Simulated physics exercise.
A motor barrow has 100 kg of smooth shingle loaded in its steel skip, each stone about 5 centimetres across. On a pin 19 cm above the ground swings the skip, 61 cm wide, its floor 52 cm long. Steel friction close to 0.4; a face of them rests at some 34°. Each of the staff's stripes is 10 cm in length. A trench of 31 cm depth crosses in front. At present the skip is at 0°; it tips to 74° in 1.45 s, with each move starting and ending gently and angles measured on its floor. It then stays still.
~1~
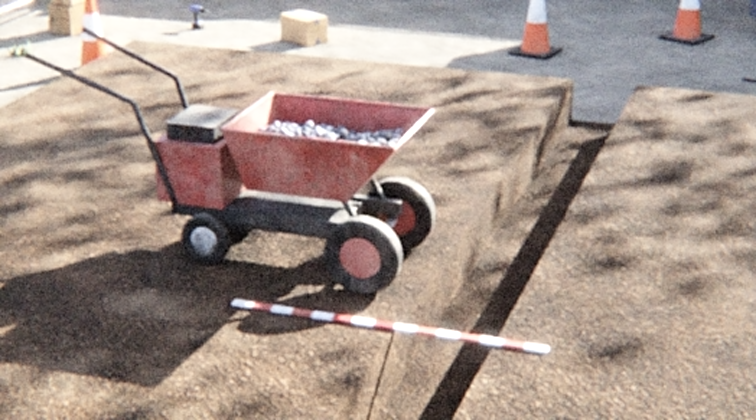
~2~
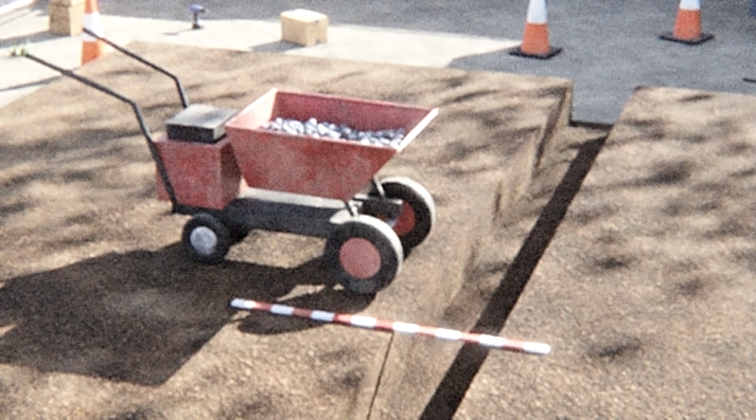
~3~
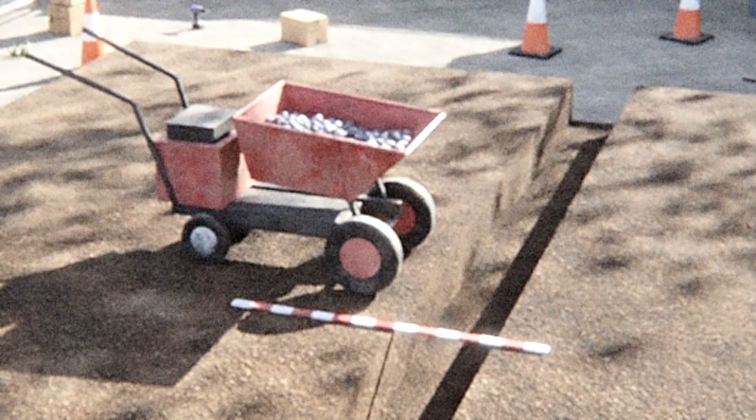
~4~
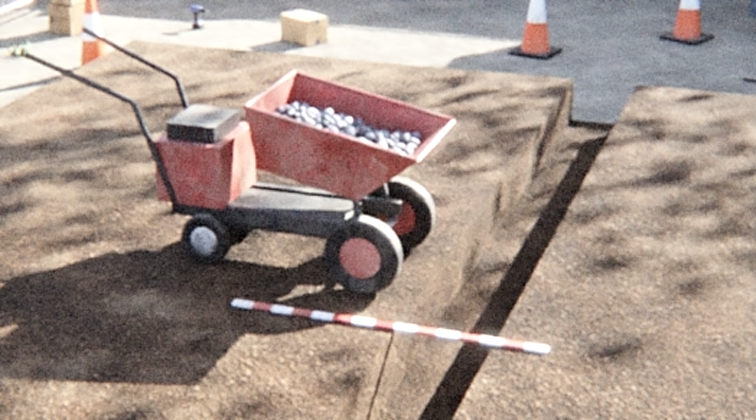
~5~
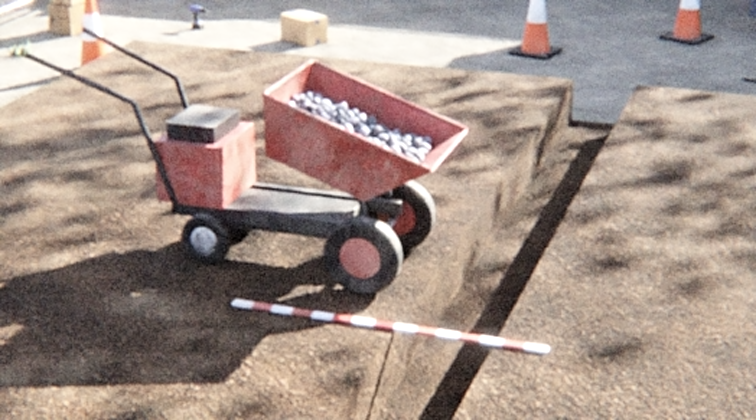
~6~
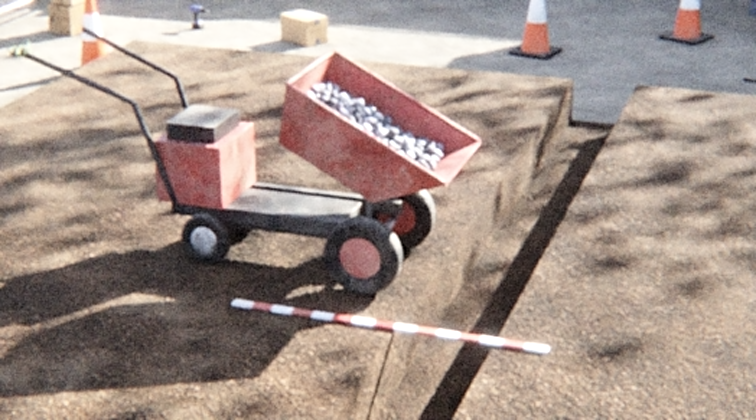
A red motor barrow with black handles stands left of centre on brown, gritty ground dappled with shadow, seen from slightly above and to the side. Grey stones fill its skip, a red-and-white striped staff lies in front, a narrow trench runs at right, and orange-and-white cones stand behind. The skip tilts steadily forward to the right, its rear rising clearly, while the barrow and camera stay still.
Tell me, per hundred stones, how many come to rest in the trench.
31 per hundred.
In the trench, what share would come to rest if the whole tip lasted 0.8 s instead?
20 %.
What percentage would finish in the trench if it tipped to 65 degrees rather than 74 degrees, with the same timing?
Share in trench: Approx. 40%.
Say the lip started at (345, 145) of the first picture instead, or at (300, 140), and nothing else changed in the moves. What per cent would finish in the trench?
First spot about 95, second spot about 100 per cent.
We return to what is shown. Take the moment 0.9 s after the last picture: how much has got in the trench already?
By that moment, roughly 15 per cent of the load.
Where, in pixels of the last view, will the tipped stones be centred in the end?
Centre estimate: Around (558, 290).
Then, 0.5 s after the last picture the floor is at 63°, 100 % in the skip; the foremost stones are at (497, 223).
Then, 0.9 s after the last picture the floor is at 74°, 37 % in the skip, 14 % in the trench, 48 % past the trench; the foremost stones are at (633, 305).
Then, 1.3 s after the last picture the floor is at 74°, 7 % in the skip, 23 % in the trench, 70 % past the trench; the foremost stones are at (728, 317).
Then, 3.2 s after the last picture the floor is at 74°, 0 % in the skip, 31 % in the trench, 69 % past the trench; the foremost stones are past the picture's edge.
